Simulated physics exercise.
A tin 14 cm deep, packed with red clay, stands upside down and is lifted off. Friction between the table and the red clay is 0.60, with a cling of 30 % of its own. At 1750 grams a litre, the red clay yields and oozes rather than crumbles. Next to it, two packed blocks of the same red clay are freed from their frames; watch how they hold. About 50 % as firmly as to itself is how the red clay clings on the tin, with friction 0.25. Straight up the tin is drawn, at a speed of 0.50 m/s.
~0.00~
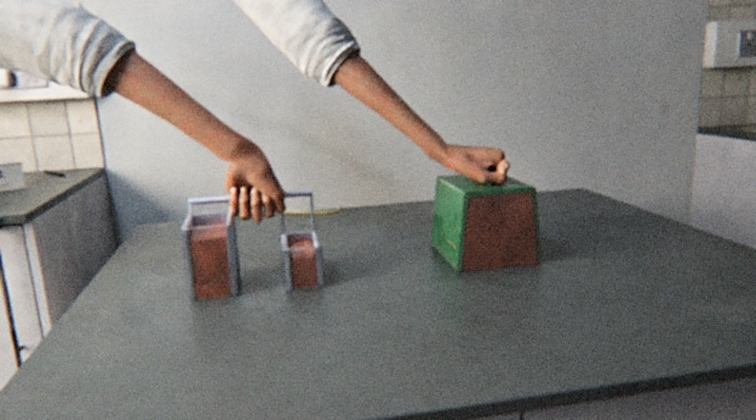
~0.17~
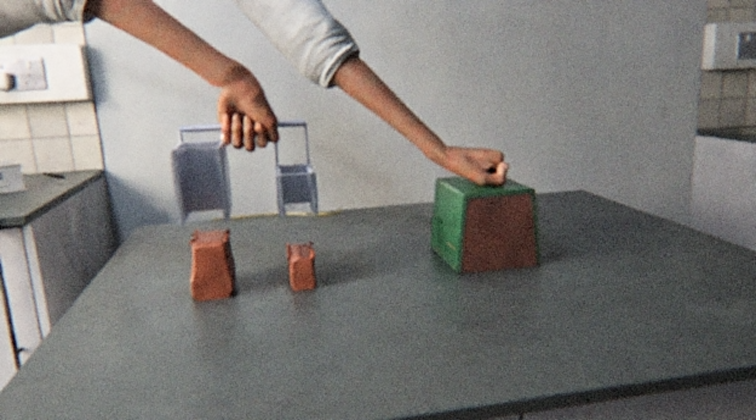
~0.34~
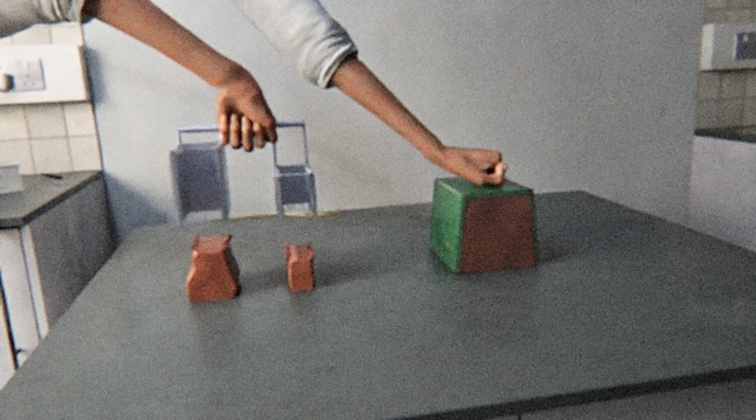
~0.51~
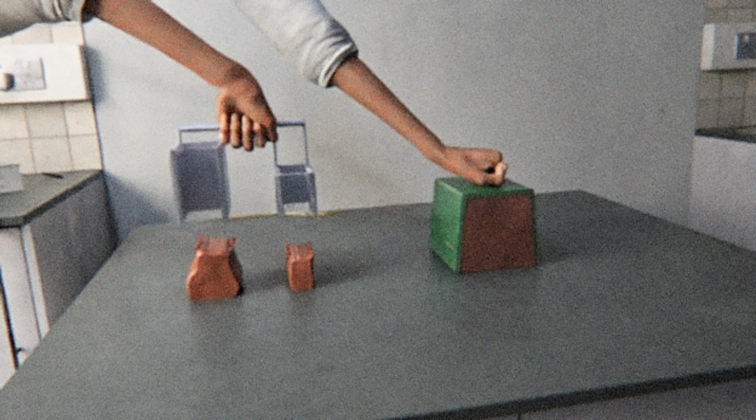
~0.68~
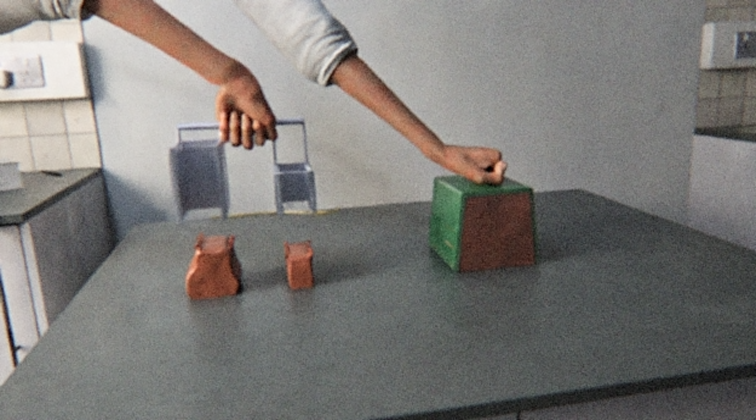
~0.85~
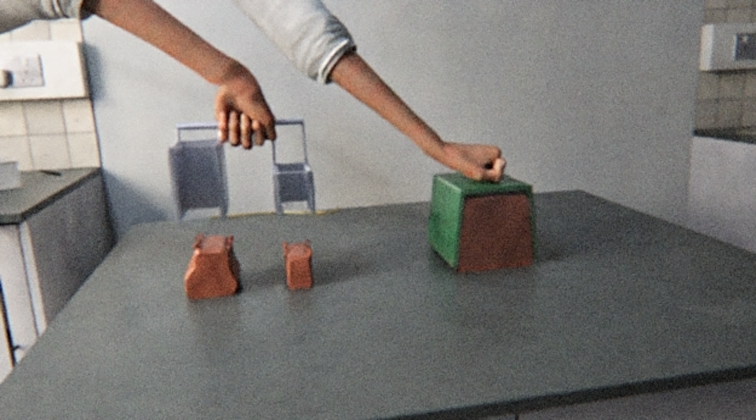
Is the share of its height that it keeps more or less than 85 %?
Outcome: Not reaching 85 percent.
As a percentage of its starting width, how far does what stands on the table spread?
Around 140 % of the starting width.
By 1.04 s, the tin is up by 9.5 cm.
By 1.27 s, the tin is up by 21 cm; what stands on the table is 81 % of the tin's depth.
By 1.49 s, the tin is up by 26 cm; what stands on the table is 79 % of the tin's depth.
By 1.72 s, the tin is up by 26 cm; what stands on the table is 79 % of the tin's depth.
By 1.82 s, at the end, the tin is up by 26 cm; what stands on the table is 79 % of the tin's depth.
